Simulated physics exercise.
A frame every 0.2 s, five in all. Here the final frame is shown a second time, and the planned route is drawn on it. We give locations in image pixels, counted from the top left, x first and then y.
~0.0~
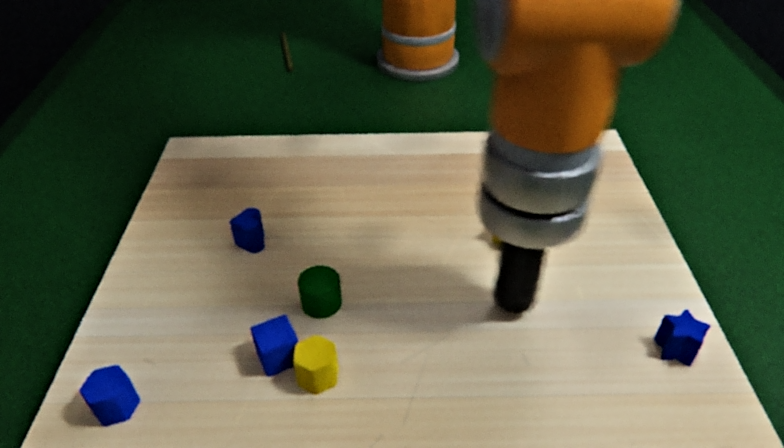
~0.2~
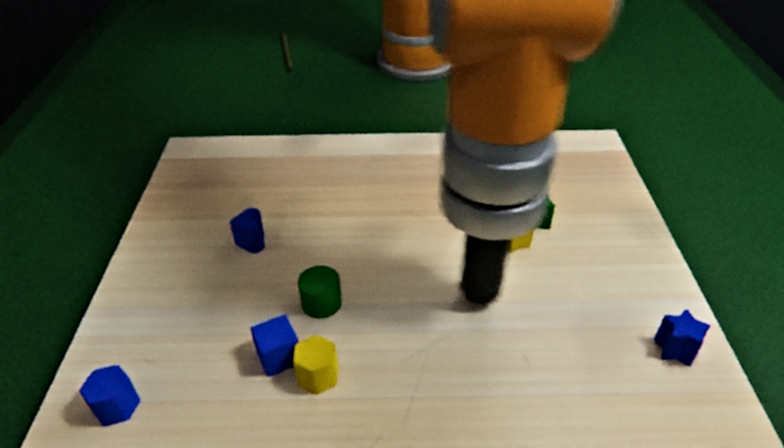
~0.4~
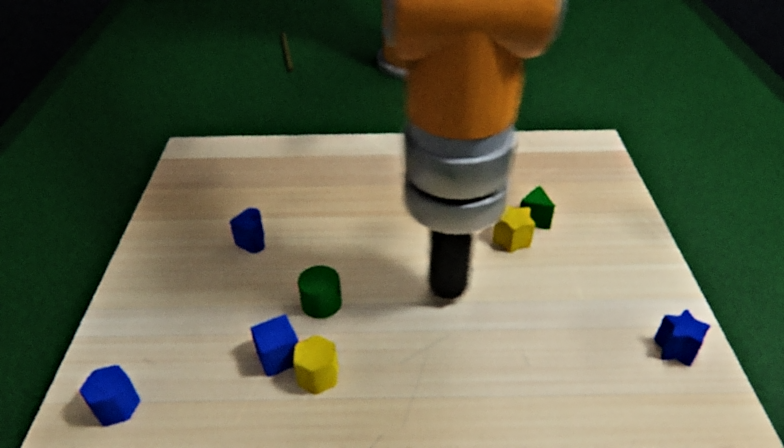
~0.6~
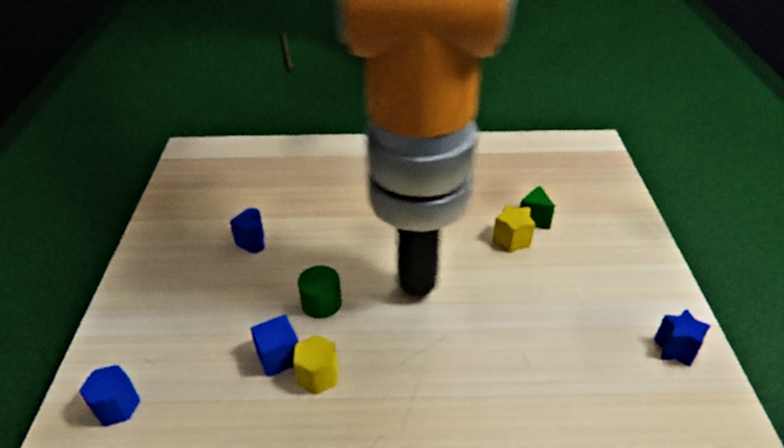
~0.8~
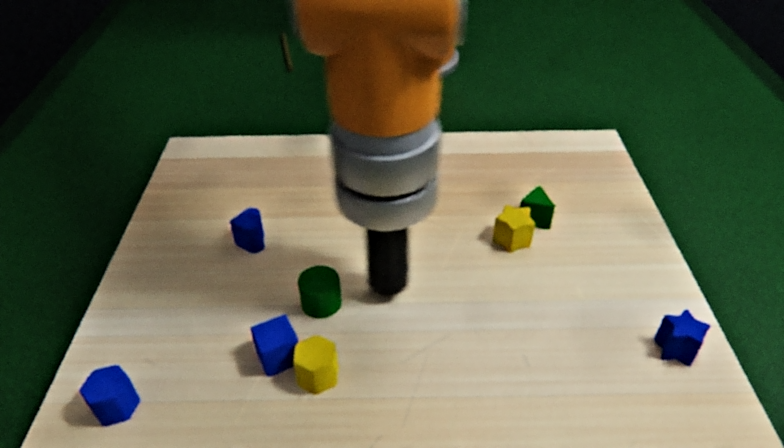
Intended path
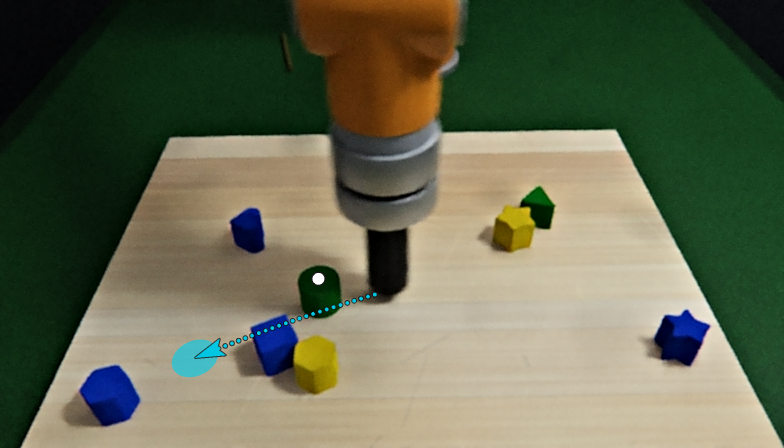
Orange robot arm sliding its black tool steadily left above a wooden board, while the scattered blue, green and yellow blocks stay still.
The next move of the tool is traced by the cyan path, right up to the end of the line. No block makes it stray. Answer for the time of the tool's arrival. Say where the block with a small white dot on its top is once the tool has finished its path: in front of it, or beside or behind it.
It slips out to the side or back.
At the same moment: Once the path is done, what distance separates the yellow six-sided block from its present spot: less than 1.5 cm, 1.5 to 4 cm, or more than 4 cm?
Final distance: Less than 1.5 cm.
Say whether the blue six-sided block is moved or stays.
Same place.
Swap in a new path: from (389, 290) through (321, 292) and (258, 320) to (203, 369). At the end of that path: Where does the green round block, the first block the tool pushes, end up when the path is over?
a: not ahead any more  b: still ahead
(b)
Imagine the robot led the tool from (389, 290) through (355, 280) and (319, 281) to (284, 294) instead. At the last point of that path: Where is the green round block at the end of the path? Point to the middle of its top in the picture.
Its top centre is at about (293, 298).
Drawn move, from (389, 290) over (296, 320) to (195, 358); the dot is on the green round block.
The first path, step by step. One third of the way, tool (325, 301); green round block (280, 284).
Two thirds of the way, tool (260, 323); blue square block (271, 337); green round block (230, 285).
At the end, tool (192, 349); blue six-sided block still; blue square block (271, 337); yellow six-sided block still; green round block (226, 285).
